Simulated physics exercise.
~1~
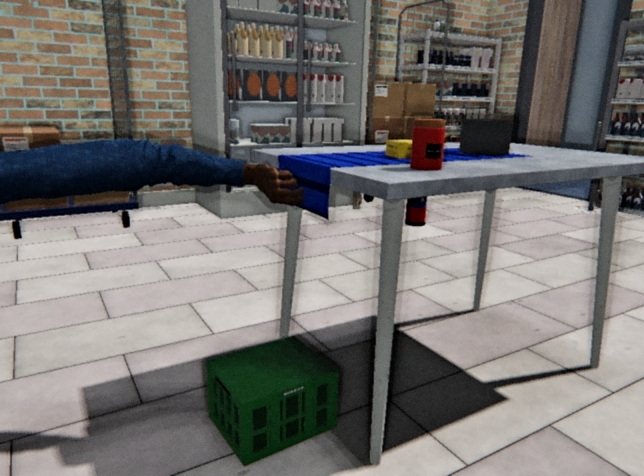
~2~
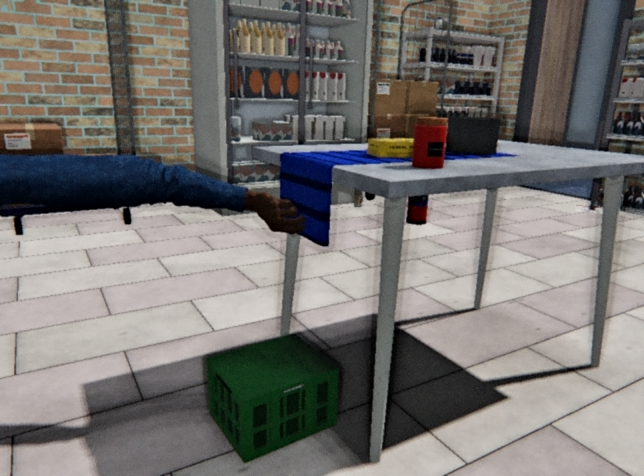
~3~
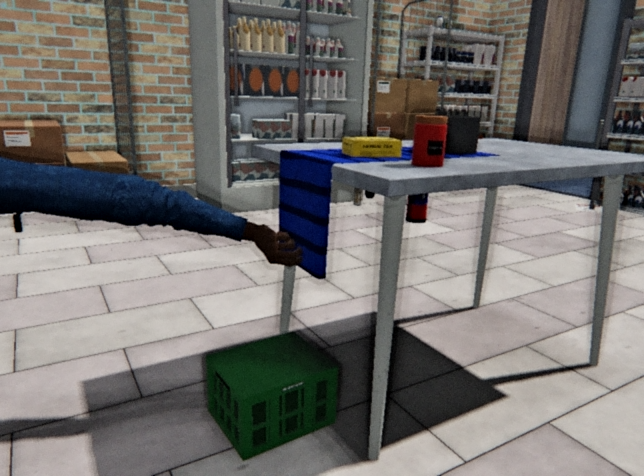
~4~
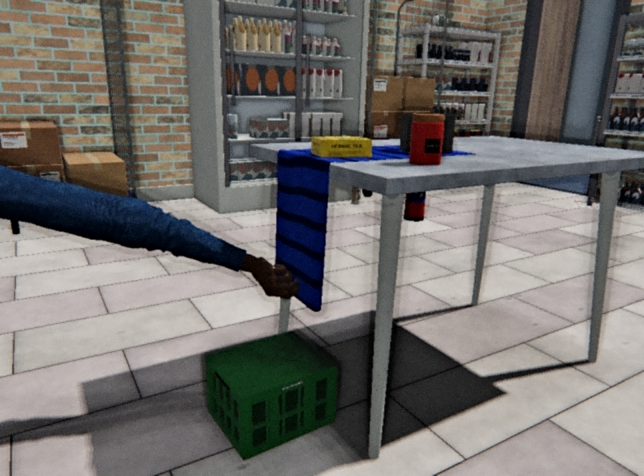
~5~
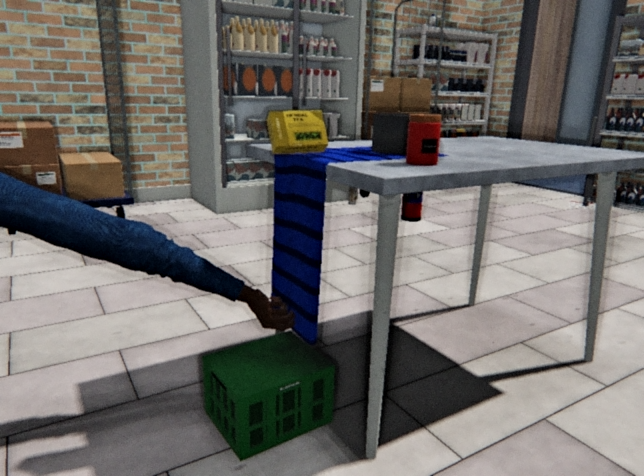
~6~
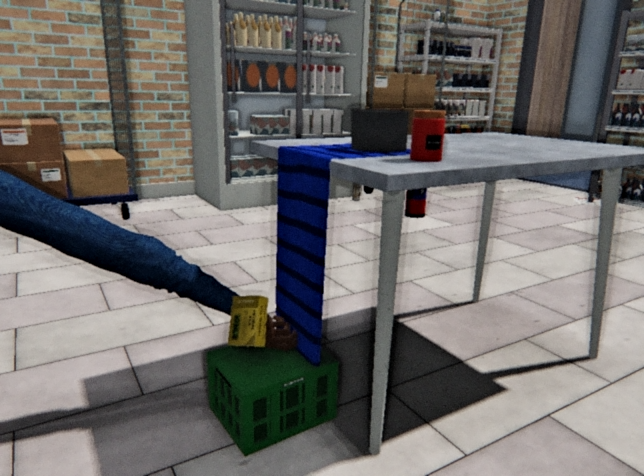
A blue tea towel was pulled down over the end of a table by a hand, carrying a yellow packet and a dark pot leftward, until the packet tipped off and dropped by the green crate while the pot and red jar stayed up.
